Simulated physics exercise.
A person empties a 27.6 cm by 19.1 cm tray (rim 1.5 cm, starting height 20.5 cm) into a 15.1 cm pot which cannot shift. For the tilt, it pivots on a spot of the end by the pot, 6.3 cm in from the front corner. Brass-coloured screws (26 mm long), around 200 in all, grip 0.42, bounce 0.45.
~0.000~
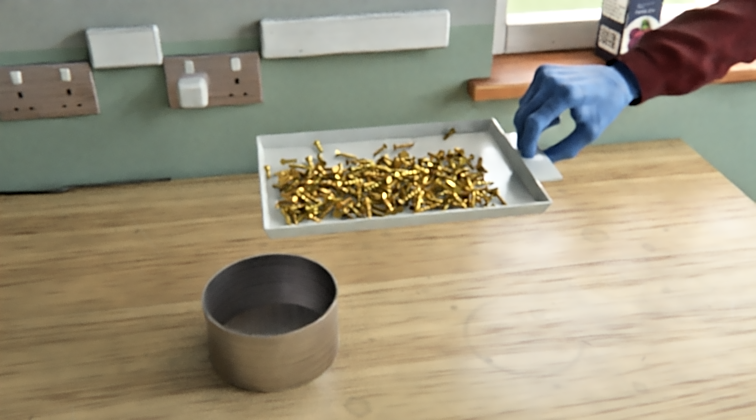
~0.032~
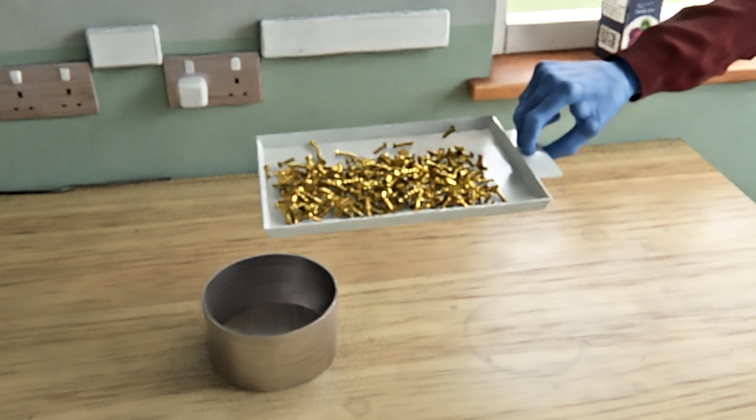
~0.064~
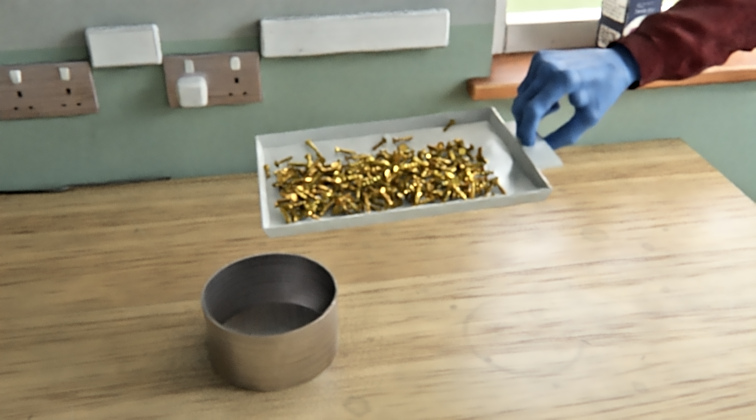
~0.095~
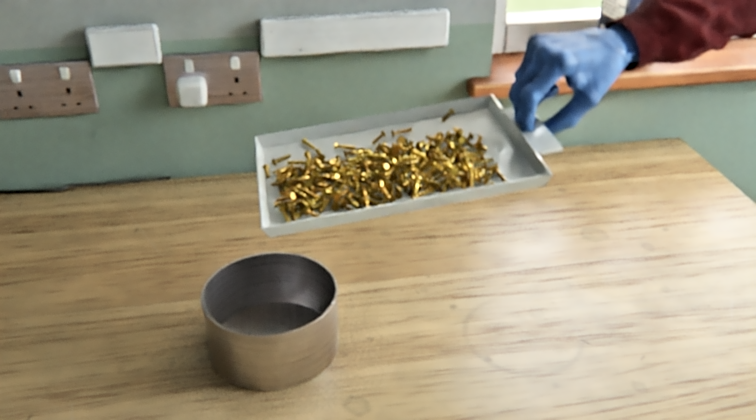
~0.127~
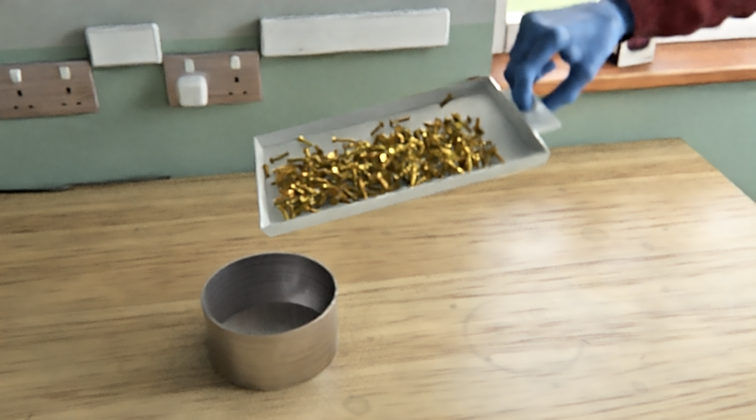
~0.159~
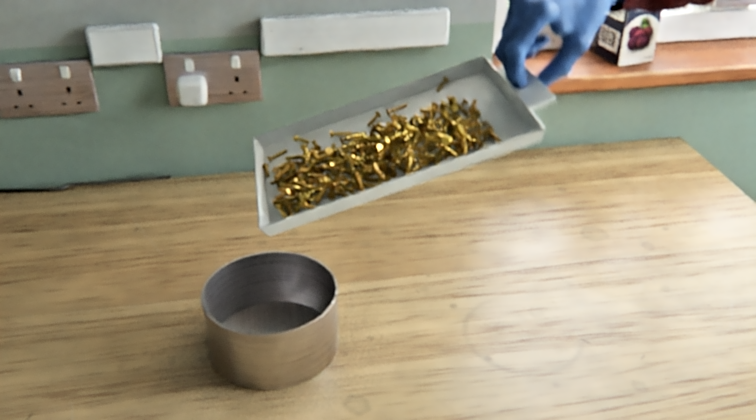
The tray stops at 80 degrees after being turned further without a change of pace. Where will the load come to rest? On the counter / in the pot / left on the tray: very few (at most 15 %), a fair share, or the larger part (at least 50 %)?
Counter: The larger part; pot: A fair share; tray: Very few.
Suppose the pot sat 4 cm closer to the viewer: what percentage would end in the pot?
Then about 20 per cent.
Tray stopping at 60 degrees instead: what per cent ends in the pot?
I'd put it at close to 20 per cent.
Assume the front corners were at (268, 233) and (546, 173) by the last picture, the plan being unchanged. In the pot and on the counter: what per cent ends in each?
Pot: 10, counter: 90.
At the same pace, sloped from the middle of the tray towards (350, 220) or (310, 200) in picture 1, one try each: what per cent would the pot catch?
First try: About 10 percent; second try: About 20 percent.
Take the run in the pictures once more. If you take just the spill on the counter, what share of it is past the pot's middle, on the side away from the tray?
Share past the middle: Roughly 100 percent.
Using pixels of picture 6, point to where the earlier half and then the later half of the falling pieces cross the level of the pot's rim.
(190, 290) first, (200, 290) later, roughly.
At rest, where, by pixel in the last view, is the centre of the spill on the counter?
Roughly at pixel (149, 335) in the last view.
After 0.35 s, tilt 49 degrees; the tray holds 100 %, the pot 0 %.
After 0.48 s, tilt 71 degrees; the tray holds 95 %, the pot 0 %.
Then, at 0.74 s, tilt 80 degrees; the tray holds 0 %, the pot 15 %.
At rest (2.0 s), counter 75 %, pot 25 %, tray 0 %.
